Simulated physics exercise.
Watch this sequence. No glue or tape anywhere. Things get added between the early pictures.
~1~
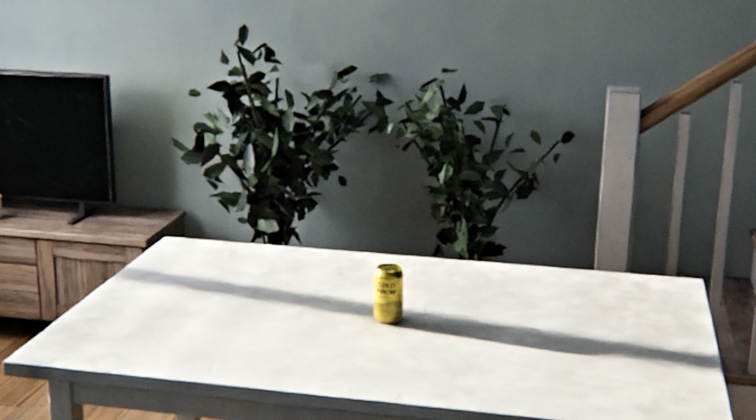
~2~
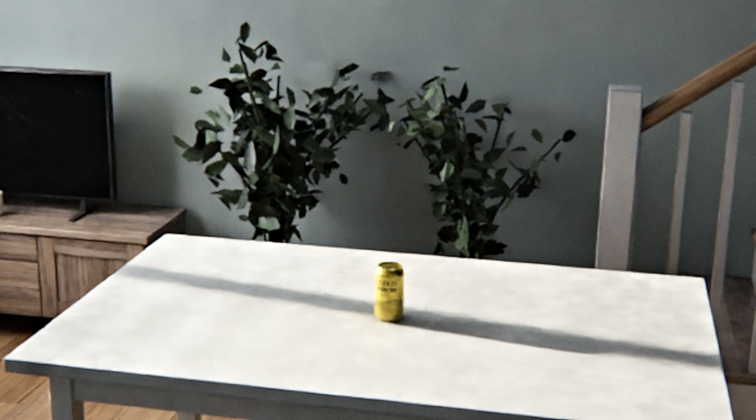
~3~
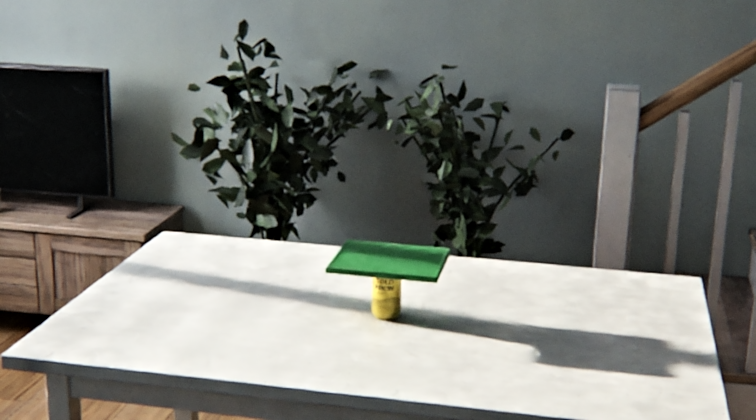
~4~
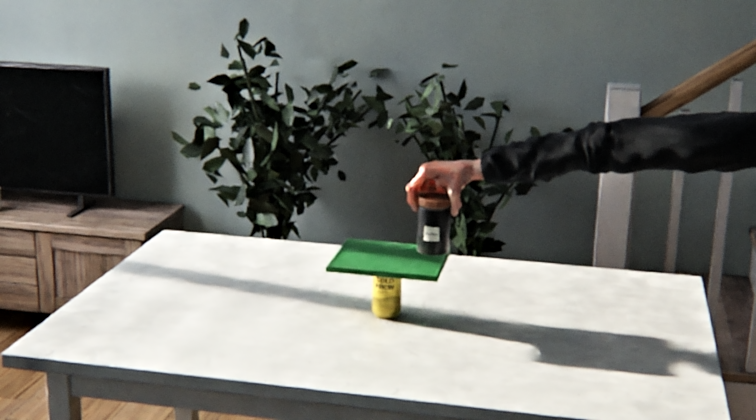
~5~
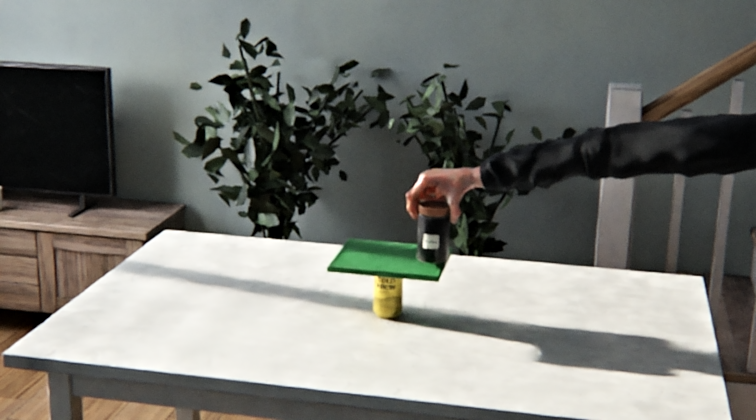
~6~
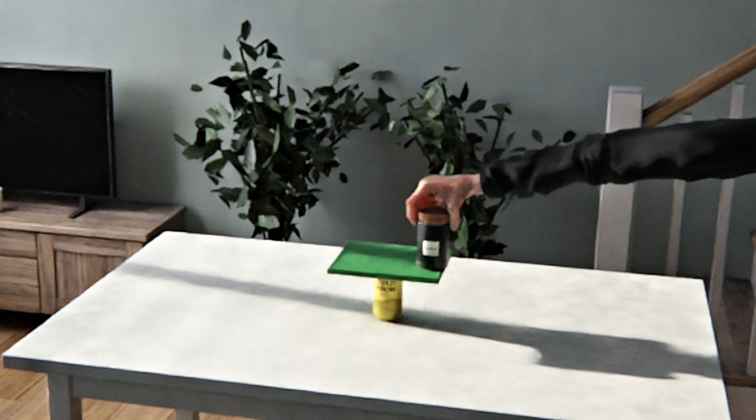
On a white table, a green lid appears atop a yellow can, then a hand lowers a black jar onto its right side.
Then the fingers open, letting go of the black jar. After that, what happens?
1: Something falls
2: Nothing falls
Option 1: Something falls.
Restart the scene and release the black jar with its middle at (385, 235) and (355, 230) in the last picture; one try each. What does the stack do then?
It does not fall the first time and falls the second time.
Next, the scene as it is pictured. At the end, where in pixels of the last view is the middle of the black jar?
At about (479, 316).
Then, 0.40 s on from there, black jar now fallen; green lid turned 62° from how it was put.
Then, 0.50 s on from there, green lid on its side.
Then, 0.90 s on from there, green lid now fallen.
In the end, fallen, green lid and black jar; yellow can unmoved. At the end, from the last picture's camera, black jar near (479, 317). The stack loses its balance.
